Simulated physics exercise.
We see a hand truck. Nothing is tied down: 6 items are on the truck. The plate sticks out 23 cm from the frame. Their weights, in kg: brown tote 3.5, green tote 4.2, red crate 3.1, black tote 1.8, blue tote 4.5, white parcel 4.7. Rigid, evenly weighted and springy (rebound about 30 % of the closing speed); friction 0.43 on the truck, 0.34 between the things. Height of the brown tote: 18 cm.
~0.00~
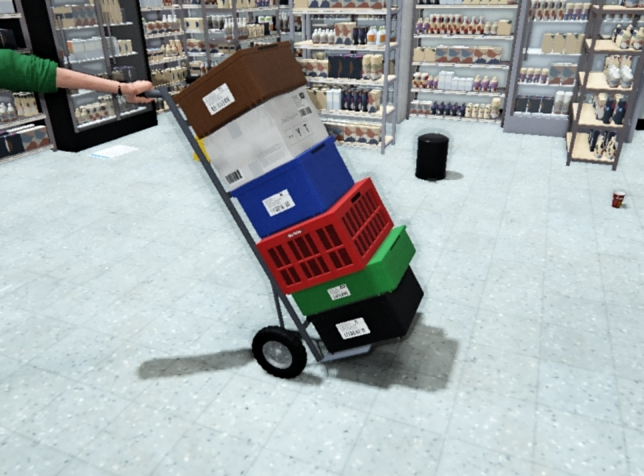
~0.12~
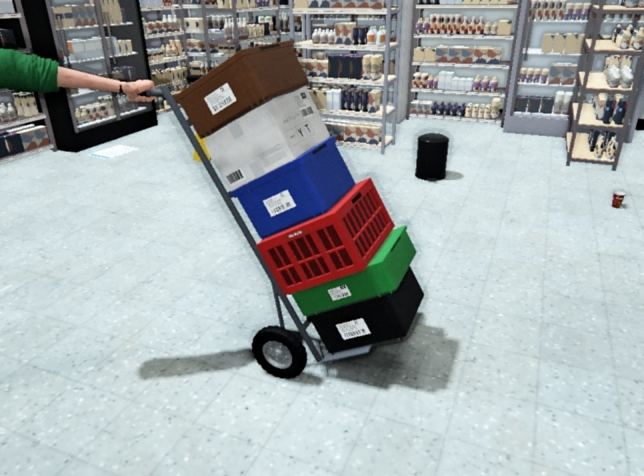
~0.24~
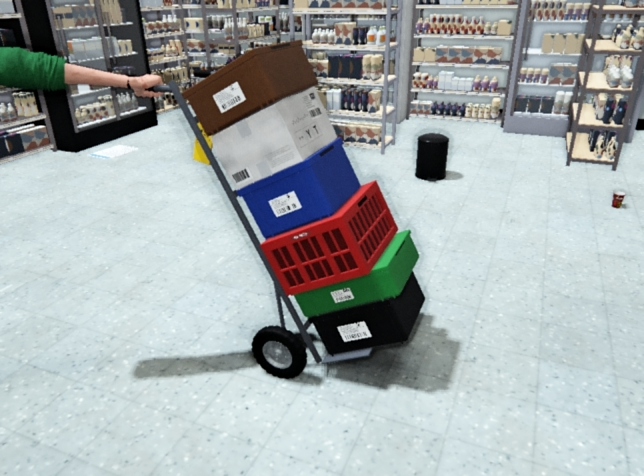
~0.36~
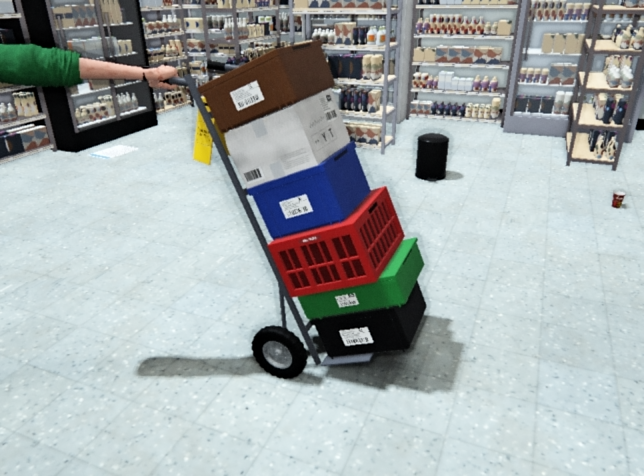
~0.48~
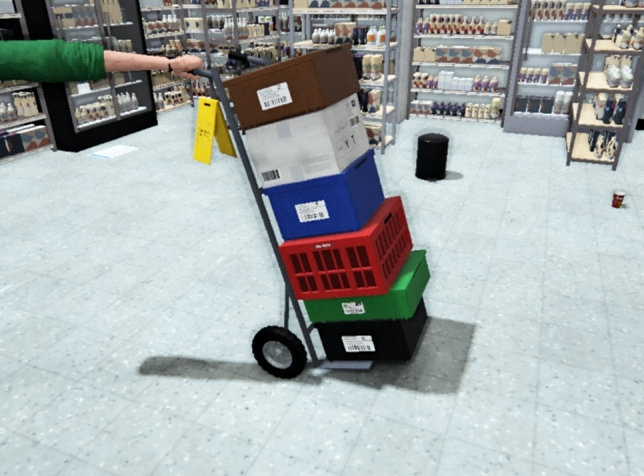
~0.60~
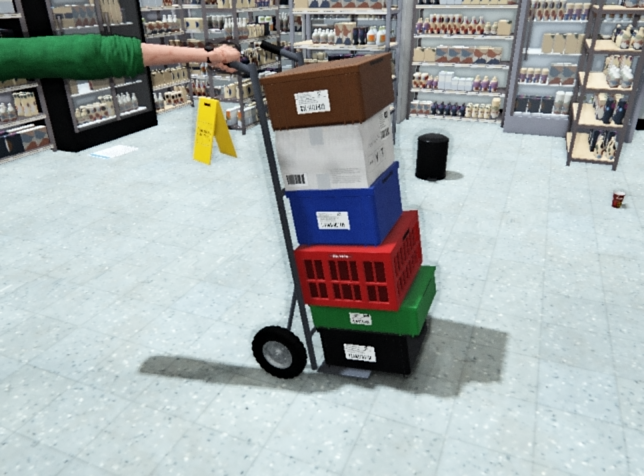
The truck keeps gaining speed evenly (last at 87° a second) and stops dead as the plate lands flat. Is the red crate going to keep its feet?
The red crate topples.
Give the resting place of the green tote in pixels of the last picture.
Near (494, 345).
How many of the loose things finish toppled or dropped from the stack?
In all, 6.
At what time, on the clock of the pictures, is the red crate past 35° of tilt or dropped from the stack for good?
Near 1.4 s.
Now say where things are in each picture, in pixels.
In the first frame, 30° short of upright; red crate (328, 235); brown tote (244, 90).
In the second frame, 30° short of upright; black tote (368, 306); blue tote (297, 188).
In the third frame, 27° short of upright; white parcel (275, 138); brown tote (254, 88).
In the fourth frame, 23° short of upright; green tote (361, 279); black tote (371, 313).
In the fifth frame, 17° short of upright; blue tote (328, 195); white parcel (310, 140).
In the sixth frame, 10° short of upright; red crate (362, 256); brown tote (332, 91).
After 1.10 s, truck upright; red crate tipped 18° from how it sat near (416, 273); brown tote tipped 18° from how it sat; white parcel tipped 18° from how it sat.
After 1.60 s, truck upright; brown tote, red crate, blue tote and white parcel now dropped from the stack; green tote tipped 56° from how it sat; black tote tipped 56° from how it sat.
After 2.00 s, truck upright; green tote on its side; black tote on its side.
At rest (3.4 s), dropped from the stack and tipped over, brown tote, red crate, blue tote and white parcel; tipped over on the truck, green tote and black tote. Seen from the same camera at the end, red crate near (553, 366).
